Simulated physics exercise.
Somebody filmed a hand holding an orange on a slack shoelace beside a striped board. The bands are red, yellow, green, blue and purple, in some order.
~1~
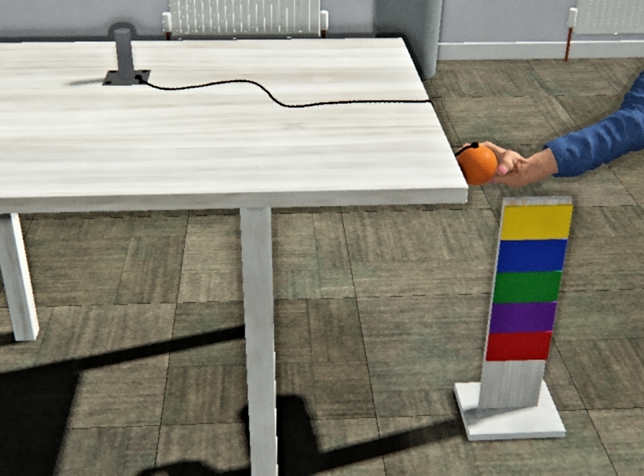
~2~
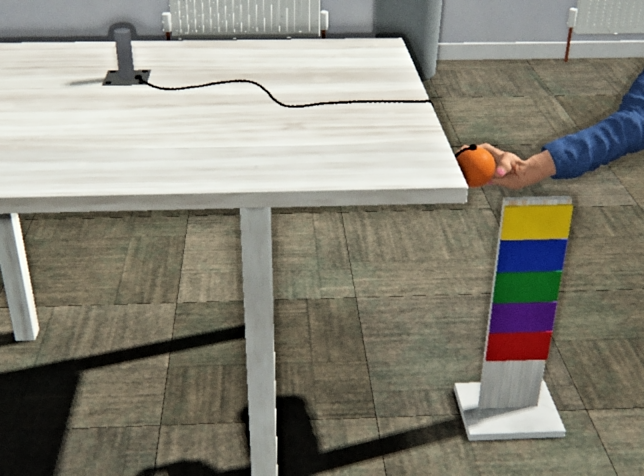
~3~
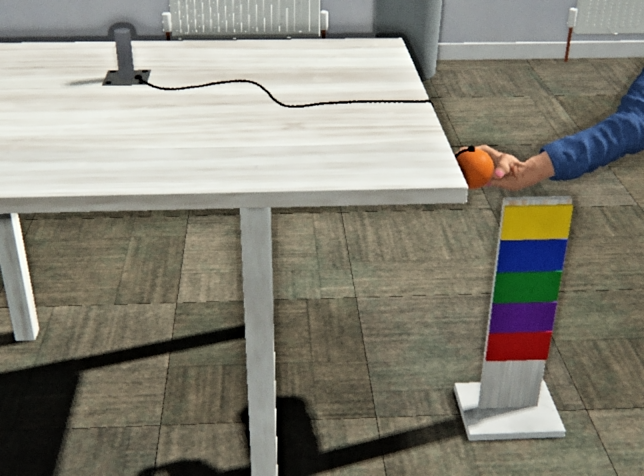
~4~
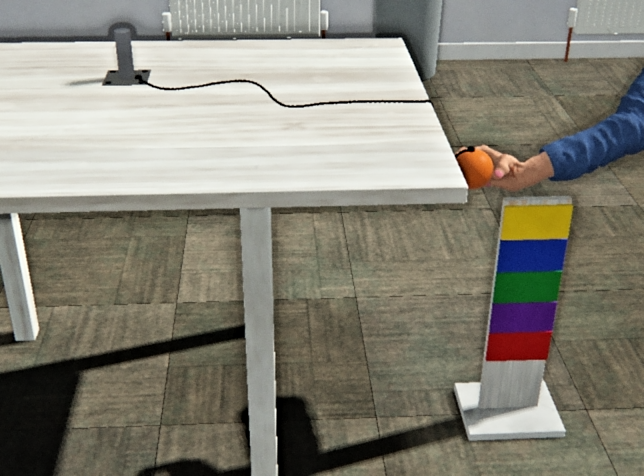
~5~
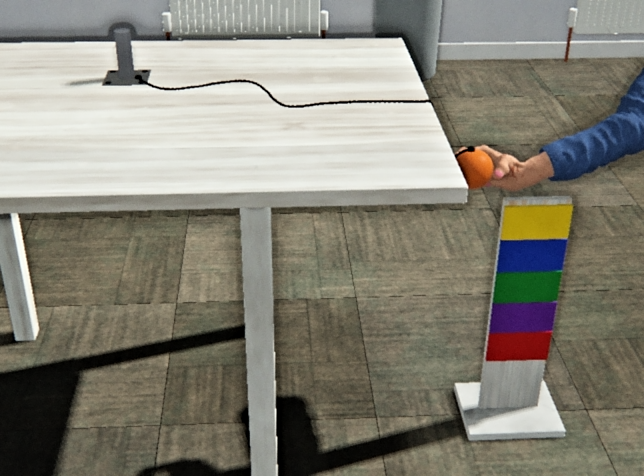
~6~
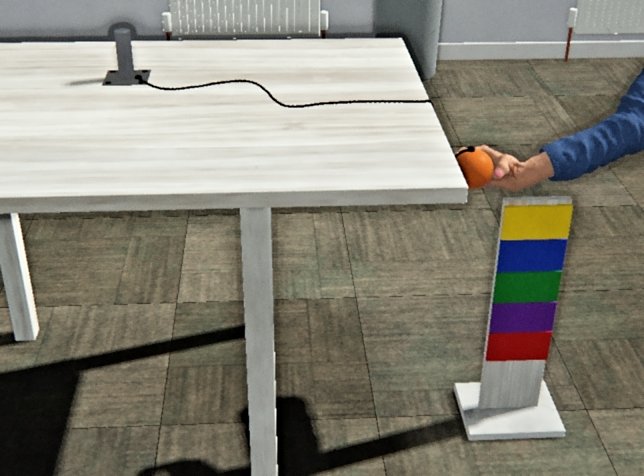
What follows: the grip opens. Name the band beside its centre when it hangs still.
Its centre hangs level with the blue band.
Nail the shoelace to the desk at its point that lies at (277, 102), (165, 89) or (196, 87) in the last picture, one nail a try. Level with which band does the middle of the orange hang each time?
Try by try: Yellow; blue; blue.
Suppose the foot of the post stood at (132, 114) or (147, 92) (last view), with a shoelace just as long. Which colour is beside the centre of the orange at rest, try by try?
Try by try: Green; green.
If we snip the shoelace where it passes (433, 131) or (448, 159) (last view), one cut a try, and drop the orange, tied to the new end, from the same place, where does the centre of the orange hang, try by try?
About (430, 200) and (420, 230).
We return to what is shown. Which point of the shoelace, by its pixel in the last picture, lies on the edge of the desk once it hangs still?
At (376, 102), roughly.
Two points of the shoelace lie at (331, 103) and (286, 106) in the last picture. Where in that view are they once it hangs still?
Near (388, 94) and (343, 91).
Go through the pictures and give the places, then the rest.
The first frame shows orange (477, 166); yellow (537, 223); blue (532, 257); green (528, 288); purple (523, 319); red (519, 347).
The second frame shows orange (475, 168); shoelace through (161, 88) (233, 81) (278, 102) (357, 102) (431, 109).
The third frame shows orange (473, 169).
The fourth frame shows orange (473, 169); shoelace through (161, 88) (233, 81) (278, 102) (357, 102) (431, 109).
The fifth frame shows orange (473, 169).
The sixth frame shows orange (473, 169); shoelace through (161, 88) (233, 81) (278, 102) (357, 102) (431, 109).
Early on, orange near (421, 237); level with blue.
Midway, orange near (409, 244); level with blue.
Finally, orange near (422, 248); level with blue. Its middle rests at the blue band.
